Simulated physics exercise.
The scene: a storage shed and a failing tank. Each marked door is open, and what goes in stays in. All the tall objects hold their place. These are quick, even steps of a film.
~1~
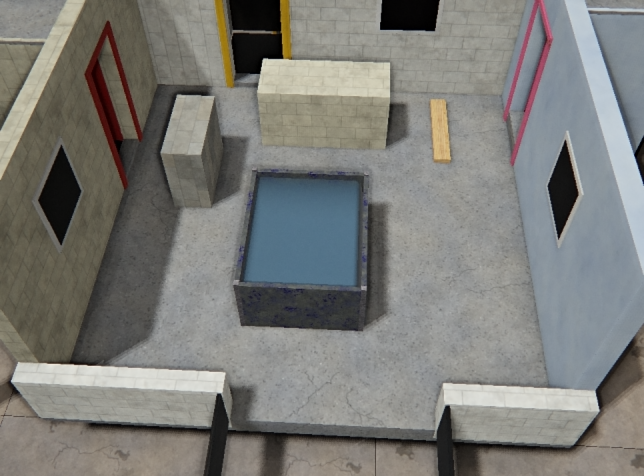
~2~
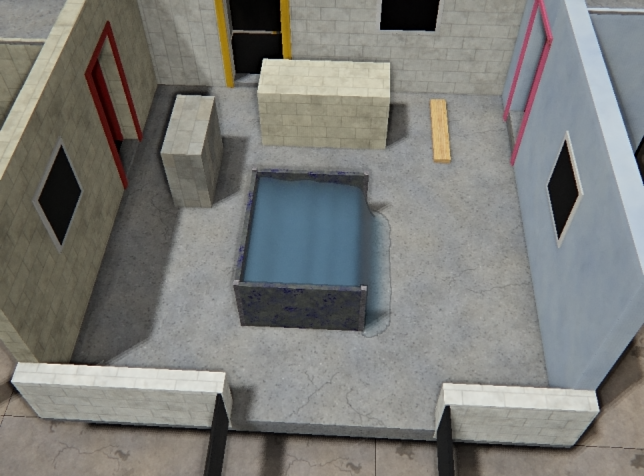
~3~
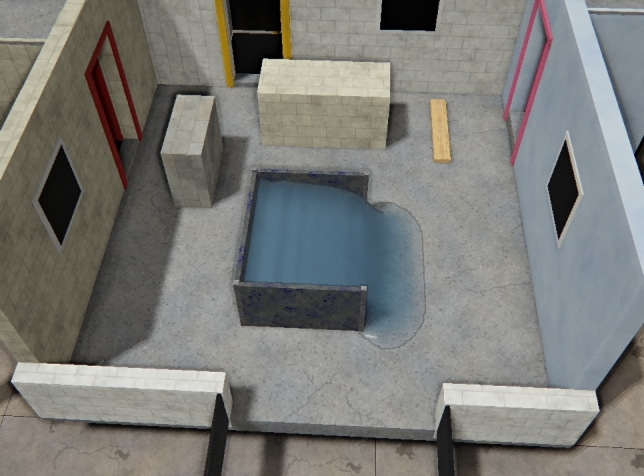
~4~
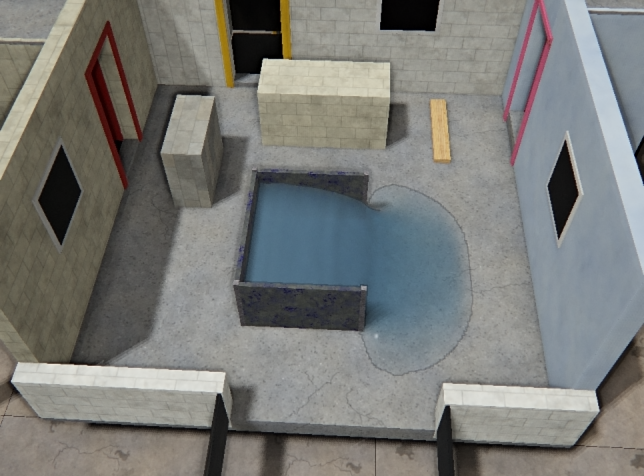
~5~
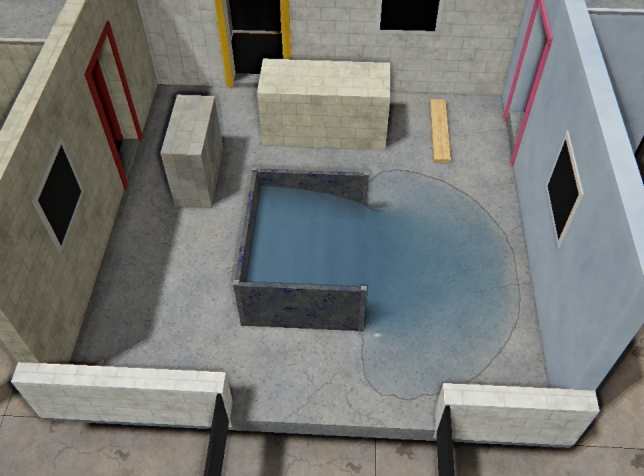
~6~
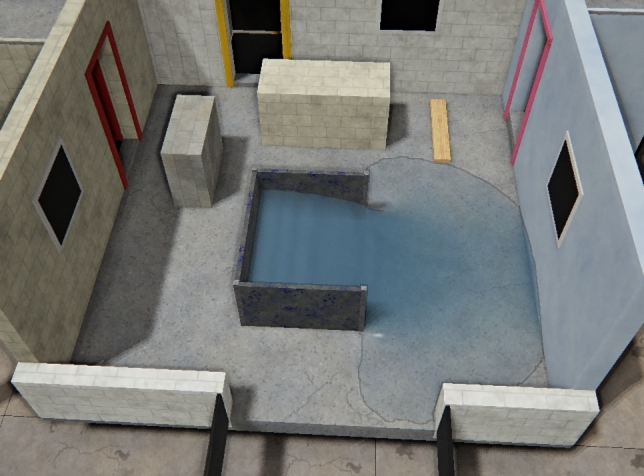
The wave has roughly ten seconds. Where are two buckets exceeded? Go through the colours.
The pink door holds within the limit; the yellow door holds within the limit; the red door holds within the limit.
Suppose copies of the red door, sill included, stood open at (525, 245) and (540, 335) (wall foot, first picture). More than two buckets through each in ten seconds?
One after the other: Is over, floods.
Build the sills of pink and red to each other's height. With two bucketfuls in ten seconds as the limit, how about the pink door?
Pink door takes more.
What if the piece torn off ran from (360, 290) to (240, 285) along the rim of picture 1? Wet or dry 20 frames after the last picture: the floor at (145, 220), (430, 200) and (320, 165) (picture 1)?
In turn: Awash, clear, free of water.
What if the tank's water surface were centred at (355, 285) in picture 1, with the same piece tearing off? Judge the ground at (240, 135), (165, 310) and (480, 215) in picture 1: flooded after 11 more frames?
In that order: No water, dry, flooded.
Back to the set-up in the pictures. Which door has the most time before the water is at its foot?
That is the door marked red.
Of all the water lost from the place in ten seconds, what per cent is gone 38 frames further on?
About 65 per cent.
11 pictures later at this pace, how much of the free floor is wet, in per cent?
Close to 35 %.
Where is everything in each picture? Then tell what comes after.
The water tank at (306, 229) is whole and still, in the first frame.
Water pours out at (361, 255) and has run to (373, 214), in the second frame.
Water pours out at (361, 258) and has run to (389, 208), in the third frame.
Water pours out at (361, 260) and has run to (425, 200), in the fourth frame.
Water pours out at (361, 261) and has run to (499, 235), in the fifth frame.
Water pours out at (361, 261) and has run to (543, 348), in the sixth frame.
A moment on, water covers 30 % of the floor; the pink door wet at the sill, nothing in, the yellow door not reached, the red door not reached.
Next, water covers 35 % of the floor; the pink door wet at the sill, nothing in, the yellow door not reached, the red door not reached.
Then, water covers 60 % of the floor; the pink door wet at the sill, nothing in, the yellow door wet at the sill, nothing in, the red door not reached.
Later, water covers 90 % of the floor; the pink door wet at the sill, nothing in, the yellow door wet at the sill, nothing in, the red door wet at the sill, nothing in.
In the end, water covers 95 % of the floor; the pink door wet at the sill, nothing in, the yellow door wet at the sill, nothing in, the red door under two buckets in.
